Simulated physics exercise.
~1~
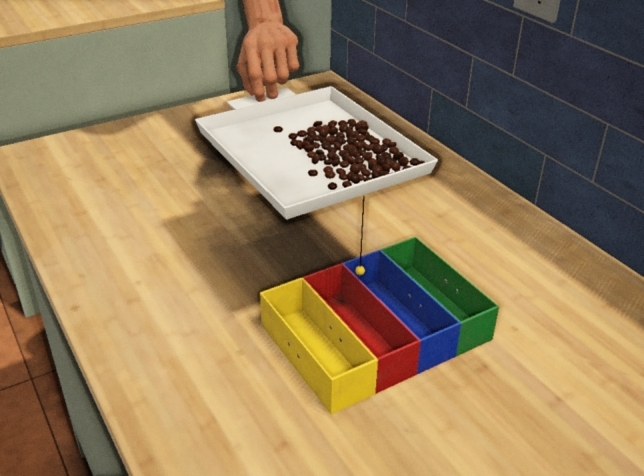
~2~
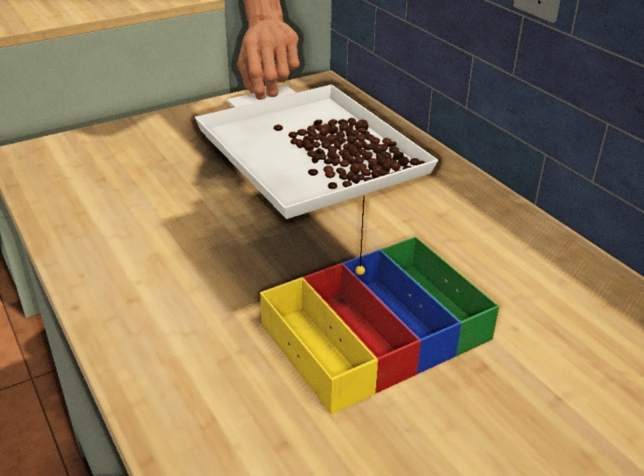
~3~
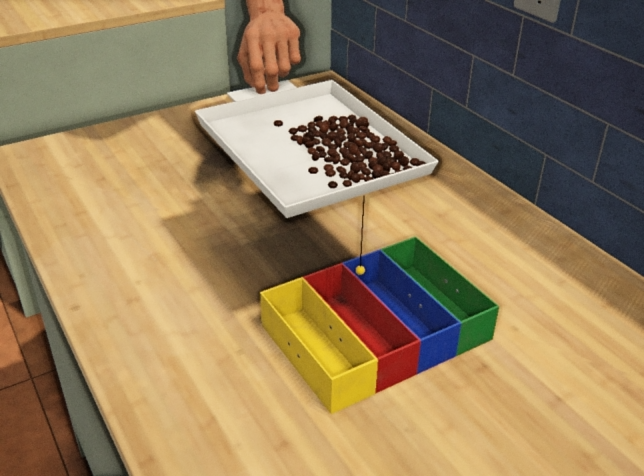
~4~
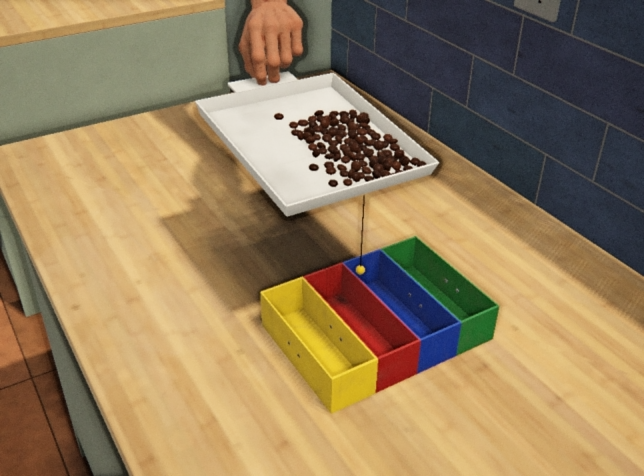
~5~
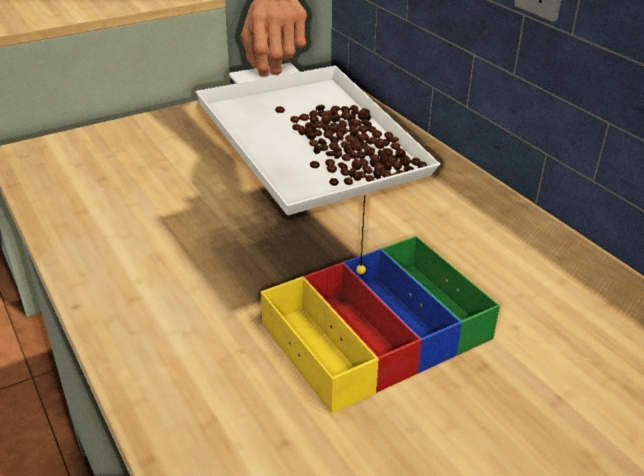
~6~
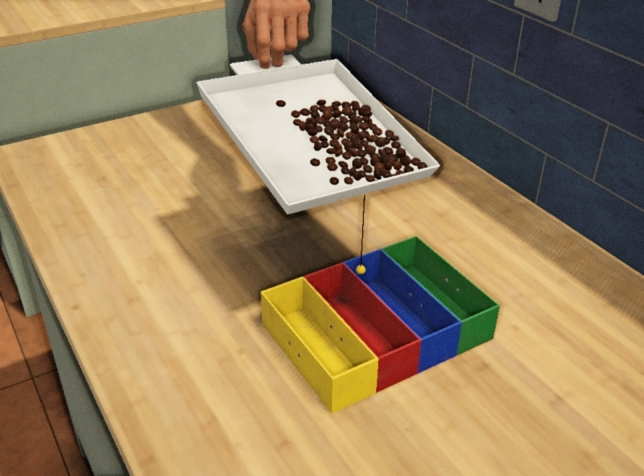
A hand slowly tilts a white tray of dark brown drops above four coloured compartments.
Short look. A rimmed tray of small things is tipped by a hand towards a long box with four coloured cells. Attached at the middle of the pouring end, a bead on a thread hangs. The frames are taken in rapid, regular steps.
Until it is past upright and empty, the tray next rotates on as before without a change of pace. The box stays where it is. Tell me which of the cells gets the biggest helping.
The biggest helping lands in the green cell.
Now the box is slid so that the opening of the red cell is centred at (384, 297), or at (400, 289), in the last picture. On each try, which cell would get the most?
In the first case it's blue, in the second it's the blue cell.
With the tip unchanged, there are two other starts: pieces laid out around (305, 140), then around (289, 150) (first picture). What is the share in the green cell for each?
Estimate: 50 % first, 50 % second.
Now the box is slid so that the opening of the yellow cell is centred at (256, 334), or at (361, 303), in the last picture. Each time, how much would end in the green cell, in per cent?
Roughly 20% first, roughly 10% second.
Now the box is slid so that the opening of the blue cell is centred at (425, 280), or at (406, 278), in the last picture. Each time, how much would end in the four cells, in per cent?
First about 100, then 100 per cent.
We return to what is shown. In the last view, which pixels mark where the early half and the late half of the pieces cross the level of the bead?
I'd say close to (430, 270) at first and close to (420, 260) later on.
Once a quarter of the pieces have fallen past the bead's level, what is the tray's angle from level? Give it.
Around 80 degrees of turn.
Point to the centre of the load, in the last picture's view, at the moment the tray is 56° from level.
Look about (387, 141) in the last picture.
Just after the last frame, tray tipped steeply; almost all on the tray; just a few falling or outside the box.
A moment on, tray tipped right over; roughly a quarter on the tray; roughly half in the green cell; roughly a quarter in the blue cell; just a few in the red cell; about a tenth falling or outside the box.
Further on, tray tipped past a quarter turn; roughly two thirds in the green cell; roughly a quarter in the blue cell; about a tenth in the red cell; about a tenth falling or outside the box.
When it is over, tray tipped past a quarter turn; roughly two thirds in the green cell; roughly a quarter in the blue cell; about a tenth in the red cell; not one in the yellow cell; about a tenth outside the box.
